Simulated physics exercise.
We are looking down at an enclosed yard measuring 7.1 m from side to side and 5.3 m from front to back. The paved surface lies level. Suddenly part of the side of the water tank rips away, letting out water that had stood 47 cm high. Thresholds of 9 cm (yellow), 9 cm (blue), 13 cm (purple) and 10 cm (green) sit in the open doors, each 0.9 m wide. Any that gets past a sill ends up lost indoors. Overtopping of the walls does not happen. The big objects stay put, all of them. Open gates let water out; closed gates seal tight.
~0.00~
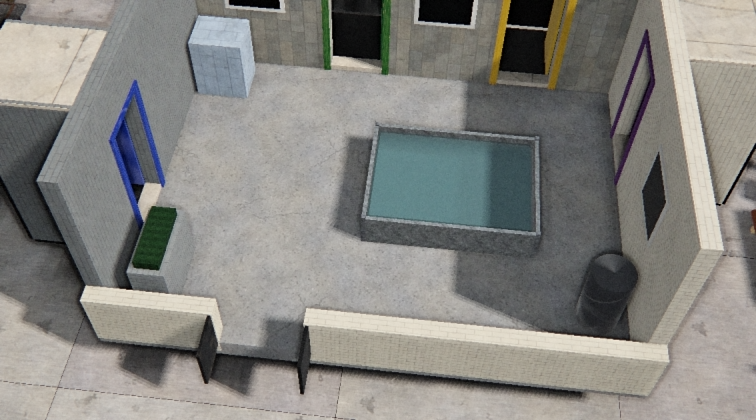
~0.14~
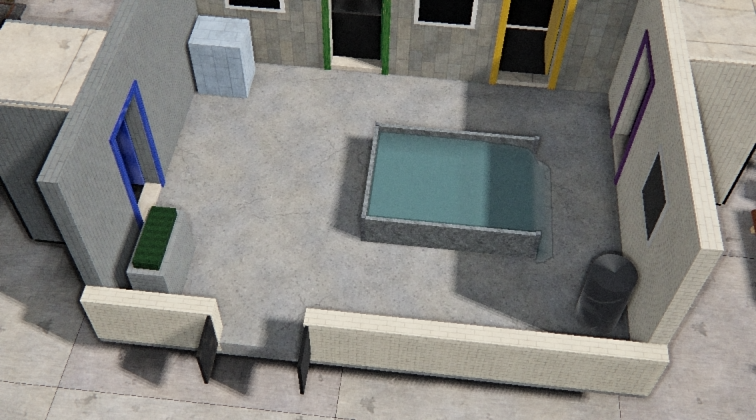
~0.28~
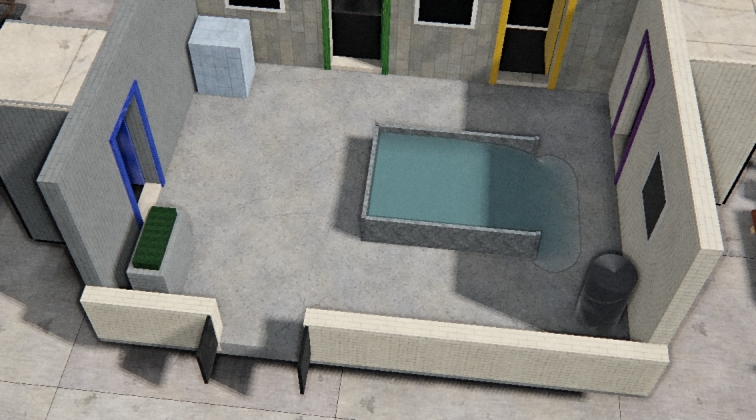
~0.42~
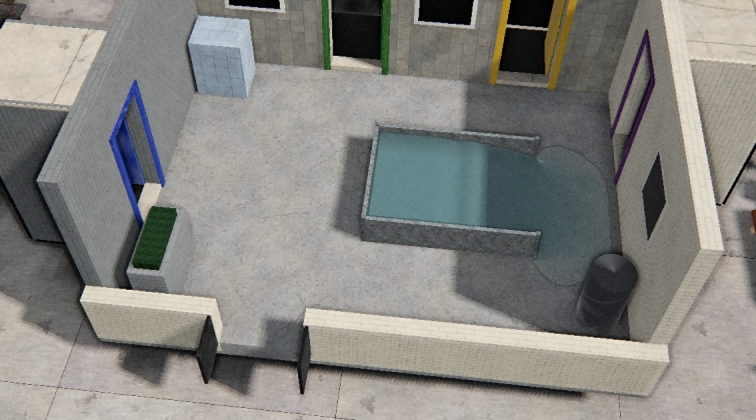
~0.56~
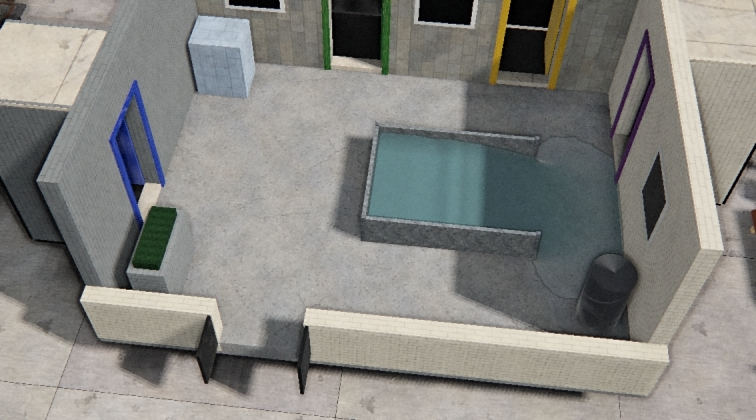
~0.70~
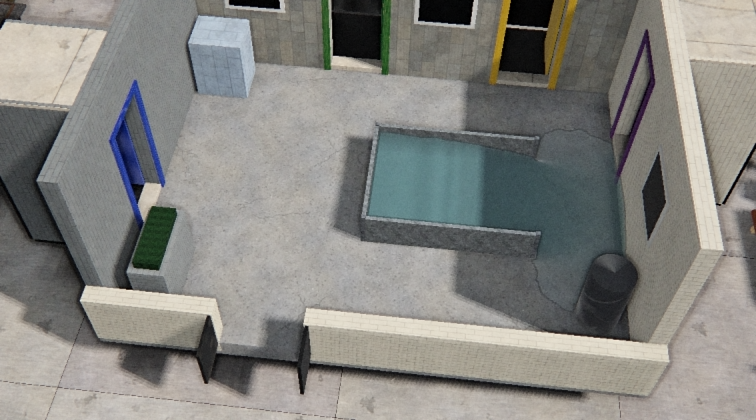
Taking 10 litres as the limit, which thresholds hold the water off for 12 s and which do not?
At the end, yellow door: Limit crossed; blue door: Limit not crossed; purple door: Limit crossed; green door: Limit not crossed.
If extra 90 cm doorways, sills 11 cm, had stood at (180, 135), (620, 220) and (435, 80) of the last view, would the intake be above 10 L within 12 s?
In that order: Short of it, beyond it, short of it.
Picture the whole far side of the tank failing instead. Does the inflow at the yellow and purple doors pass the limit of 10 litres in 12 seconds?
Compared with the limit, yellow is higher and purple is lower.
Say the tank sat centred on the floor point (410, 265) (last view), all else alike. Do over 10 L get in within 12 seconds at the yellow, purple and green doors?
Checking the limit: Yellow is beyond it, purple is within it and green is within it.
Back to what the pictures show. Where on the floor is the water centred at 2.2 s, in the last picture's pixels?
Centre: Approx. (525, 209) px.
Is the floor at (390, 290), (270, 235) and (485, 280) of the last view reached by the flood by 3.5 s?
First spot soaked, second bone dry, third soaked.
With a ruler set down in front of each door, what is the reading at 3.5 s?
Yellow 13 cm, blue 0 cm, purple 17 cm, green 1 cm.
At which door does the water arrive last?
It would be the blue one.
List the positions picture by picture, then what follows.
The water tank at (453, 180) is whole and still, 47 cm deep, in the first frame.
Water pours out at (531, 200) and has run 1.0 m, to (541, 258); typically 9 cm deep outside, 47 cm at the water tank's back, in the second frame.
The front is at (558, 267), 1.1 m from the gap at (531, 202); 1.2 m2 of floor is under water; 47 cm left at the back of the water tank, in the third frame.
The front is at (587, 273), 1.4 m from the gap at (531, 202); 2.4 m2 of floor is under water; 47 cm left at the back of the water tank, in the fourth frame.
Water pours out at (531, 202) and has run 1.8 m, to a hidden place; typically 7 cm deep outside, 47 cm at the water tank's back, in the fifth frame.
The front is at a hidden place, 2.0 m from the gap at (531, 202); 3.5 m2 of floor is under water; 47 cm left at the back of the water tank, in the sixth frame.
After 1.4 s water covers 15 % of the floor and is deepest (34 cm) near (616, 221); yellow door not reached, blue door not reached, purple door 21 cm at the sill, 9 L in, green door not reached.
After 2.2 s water covers 20 % of the floor and is deepest (37 cm) near (610, 300); yellow door 4 cm at the sill, 0 L in, blue door not reached, purple door 22 cm at the sill, 36 L in, green door not reached.
After 3.5 s water covers 45 % of the floor and is deepest (27 cm) near (605, 98); yellow door 13 cm at the sill, 3 L in, blue door not reached, purple door 17 cm at the sill, 73 L in, green door not reached.
After 7.0 s water covers 95 % of the floor and is deepest (14 cm) near (166, 178); yellow door 9 cm at the sill, 25 L in, blue door 6 cm at the sill, 0 L in, purple door 9 cm at the sill, 80 L in, green door 3 cm at the sill, 0 L in.
After 12.0 s water covers 100 % of the floor and is deepest (10 cm) near (122, 305); yellow door 4 cm at the sill, 25 L in, blue door 7 cm at the sill, 1 L in, purple door 6 cm at the sill, 80 L in, green door 7 cm at the sill, 0 L in.
